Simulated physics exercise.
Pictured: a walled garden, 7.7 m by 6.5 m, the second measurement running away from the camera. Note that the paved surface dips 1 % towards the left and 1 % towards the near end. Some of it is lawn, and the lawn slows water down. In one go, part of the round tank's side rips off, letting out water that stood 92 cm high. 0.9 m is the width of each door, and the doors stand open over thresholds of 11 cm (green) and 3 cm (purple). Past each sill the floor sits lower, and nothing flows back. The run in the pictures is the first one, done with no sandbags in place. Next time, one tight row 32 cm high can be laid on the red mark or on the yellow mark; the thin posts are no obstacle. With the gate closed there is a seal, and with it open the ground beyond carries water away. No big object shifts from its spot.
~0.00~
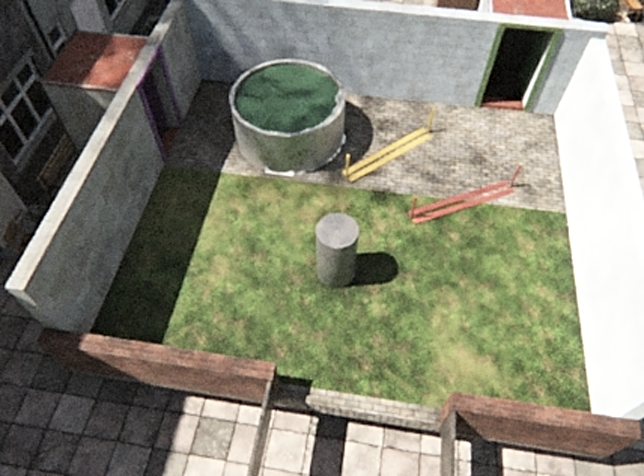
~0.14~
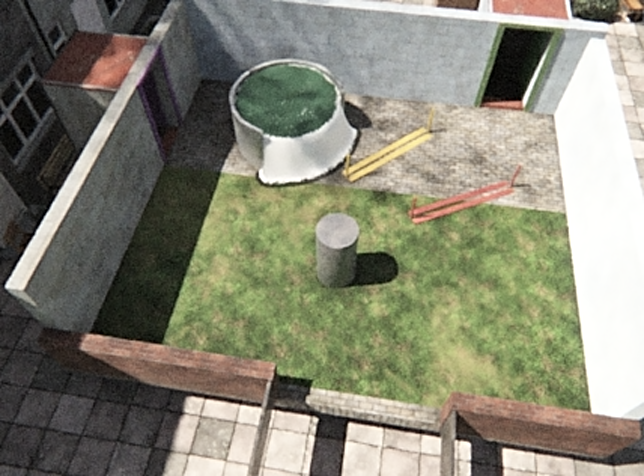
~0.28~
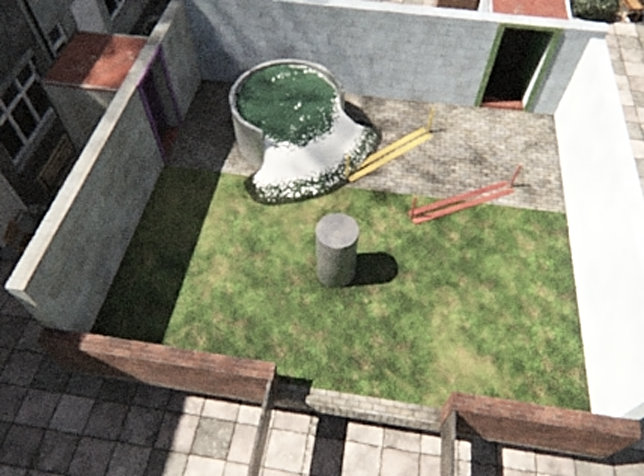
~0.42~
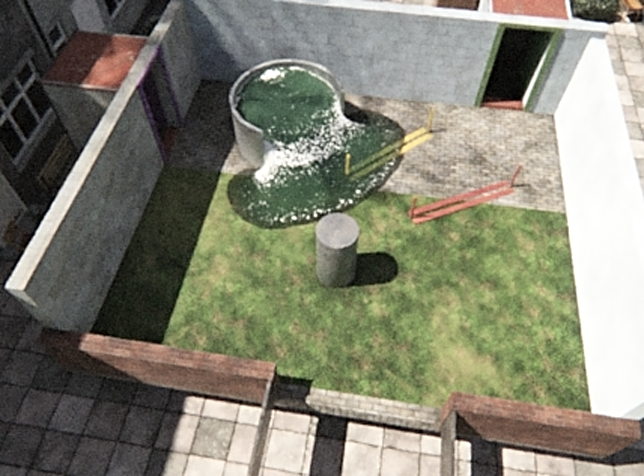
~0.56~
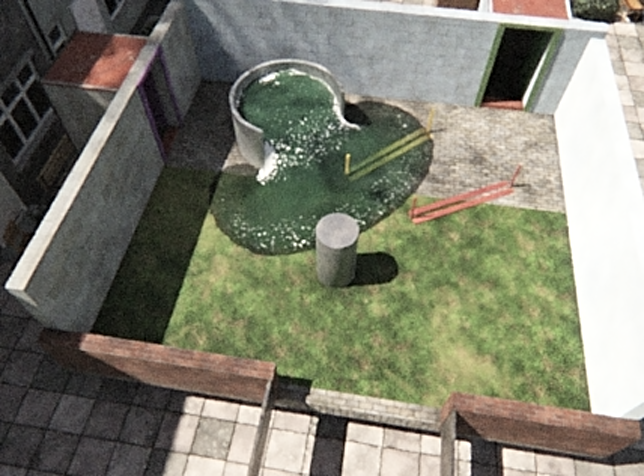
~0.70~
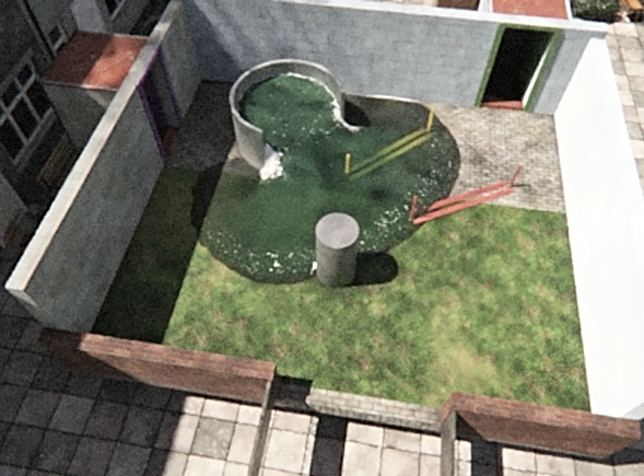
Dark green water bursts through the near side of a round grey tank at the back left of a walled yard, seen from high above by a still camera. A grey cylinder stands on the lawn at the centre, with yellow and red bars on the paving to its right. Foaming white at first, the water spreads over paving and grass, surrounds the yellow bars and reaches the cylinder.
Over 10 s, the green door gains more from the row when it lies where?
On the yellow one.
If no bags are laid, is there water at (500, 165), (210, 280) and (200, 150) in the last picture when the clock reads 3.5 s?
Soaked, soaked, bone dry.
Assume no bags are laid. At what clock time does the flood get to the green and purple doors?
So it gets to green at 1.3 s and to purple at 7.0 s.
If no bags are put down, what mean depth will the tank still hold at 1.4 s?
On average it sits near 35 cm.
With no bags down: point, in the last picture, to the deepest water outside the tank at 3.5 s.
(586, 430), roughly.
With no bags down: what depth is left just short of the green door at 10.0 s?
I'd put it at around 1.5 centimetres deep.
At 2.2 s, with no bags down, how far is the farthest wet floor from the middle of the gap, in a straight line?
Reach: Around 5.0 m, straight line.
After 1.4 s water covers 55 % of the floor and is deepest (33 cm) near (323, 254) in the run without bags; in at the green door, 0 L with no bags, 0 L with the row on red, 0 L on yellow.
After 2.2 s water covers 70 % of the floor and is deepest (24 cm) near (335, 247) in the run without bags; in at the green door, 0 L with no bags, 0 L with the row on red, 0 L on yellow.
After 3.5 s water covers 85 % of the floor and is deepest (30 cm) near (586, 430) in the run without bags; in at the green door, 0 L with no bags, 27 L with the row on red, 0 L on yellow.
After 6.0 s water covers 90 % of the floor and is deepest (12 cm) near (457, 410) in the run without bags; in at the green door, 0 L with no bags, 43 L with the row on red, 0 L on yellow.
After 10.0 s water covers 100 % of the floor and is deepest (13 cm) near (83, 351) in the run without bags; in at the green door, 0 L with no bags, 43 L with the row on red, 0 L on yellow.
